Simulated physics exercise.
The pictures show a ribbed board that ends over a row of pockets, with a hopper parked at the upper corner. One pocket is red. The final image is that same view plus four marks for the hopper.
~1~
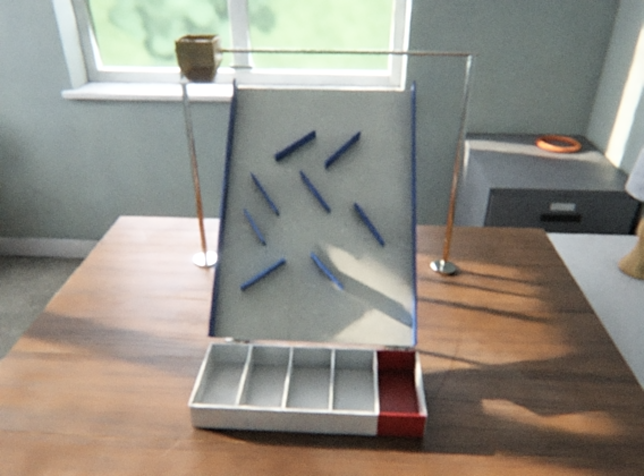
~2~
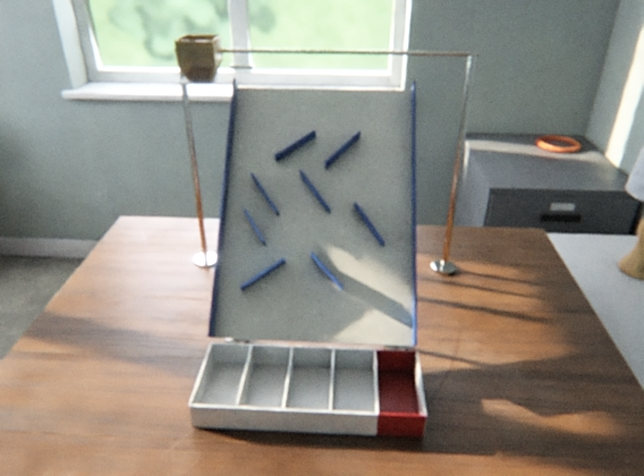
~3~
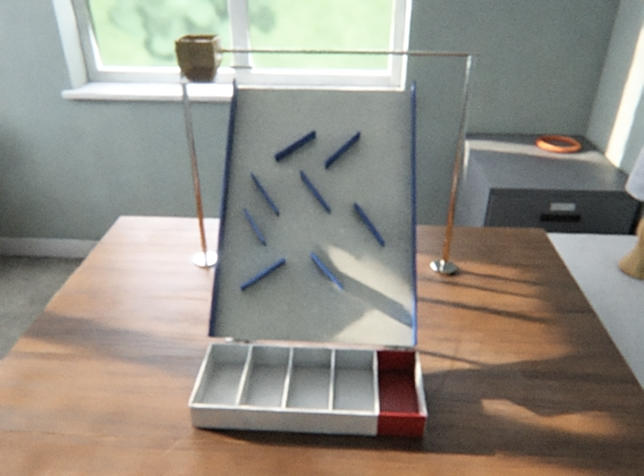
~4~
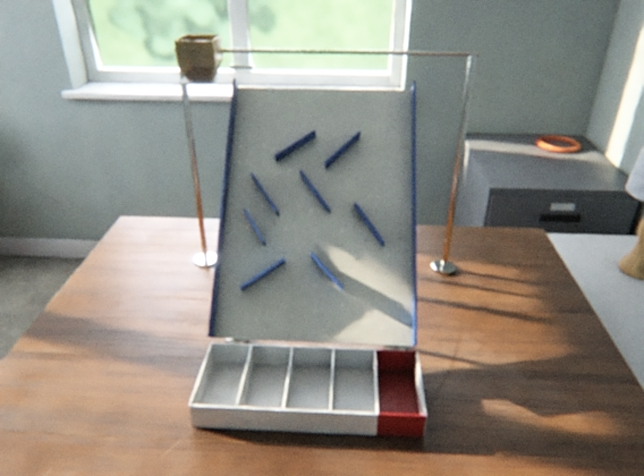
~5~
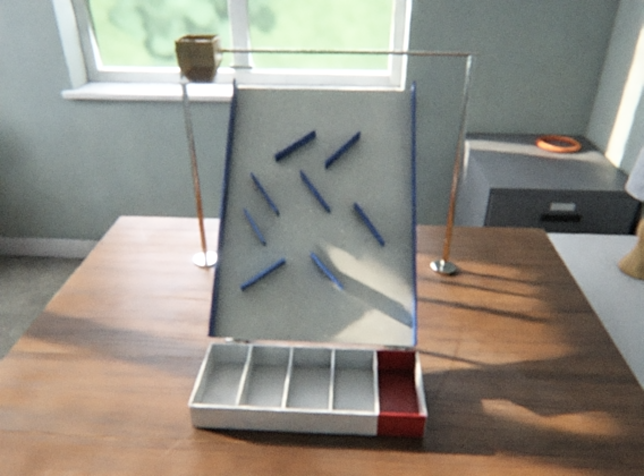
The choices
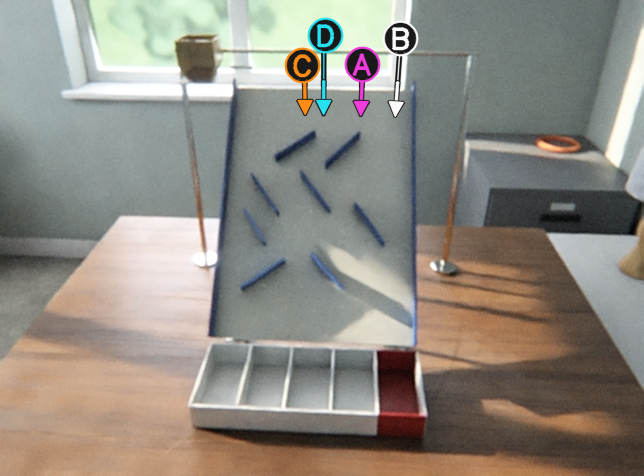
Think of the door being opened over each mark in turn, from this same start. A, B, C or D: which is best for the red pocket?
Choose B.
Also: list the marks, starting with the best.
B, A, D, C.
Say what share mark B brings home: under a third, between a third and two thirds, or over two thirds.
It is over two thirds.
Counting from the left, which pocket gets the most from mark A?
It is the fifth one.
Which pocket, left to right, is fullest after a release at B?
The fifth from the left.
On the marked copy, mark A meets the board at (360, 110); mark B meets the board at (395, 111); mark C meets the board at (305, 109); mark D meets the board at (323, 109).
Choosing A, roughly two thirds in the red pocket, roughly a quarter in other pockets, about a tenth outside the box.
Choosing B, almost all in the red pocket.
Choosing C, about a tenth in the red pocket, the larger part in other pockets, about a tenth outside the box.
Choosing D, roughly a quarter in the red pocket, roughly two thirds in other pockets, about a tenth outside the box.
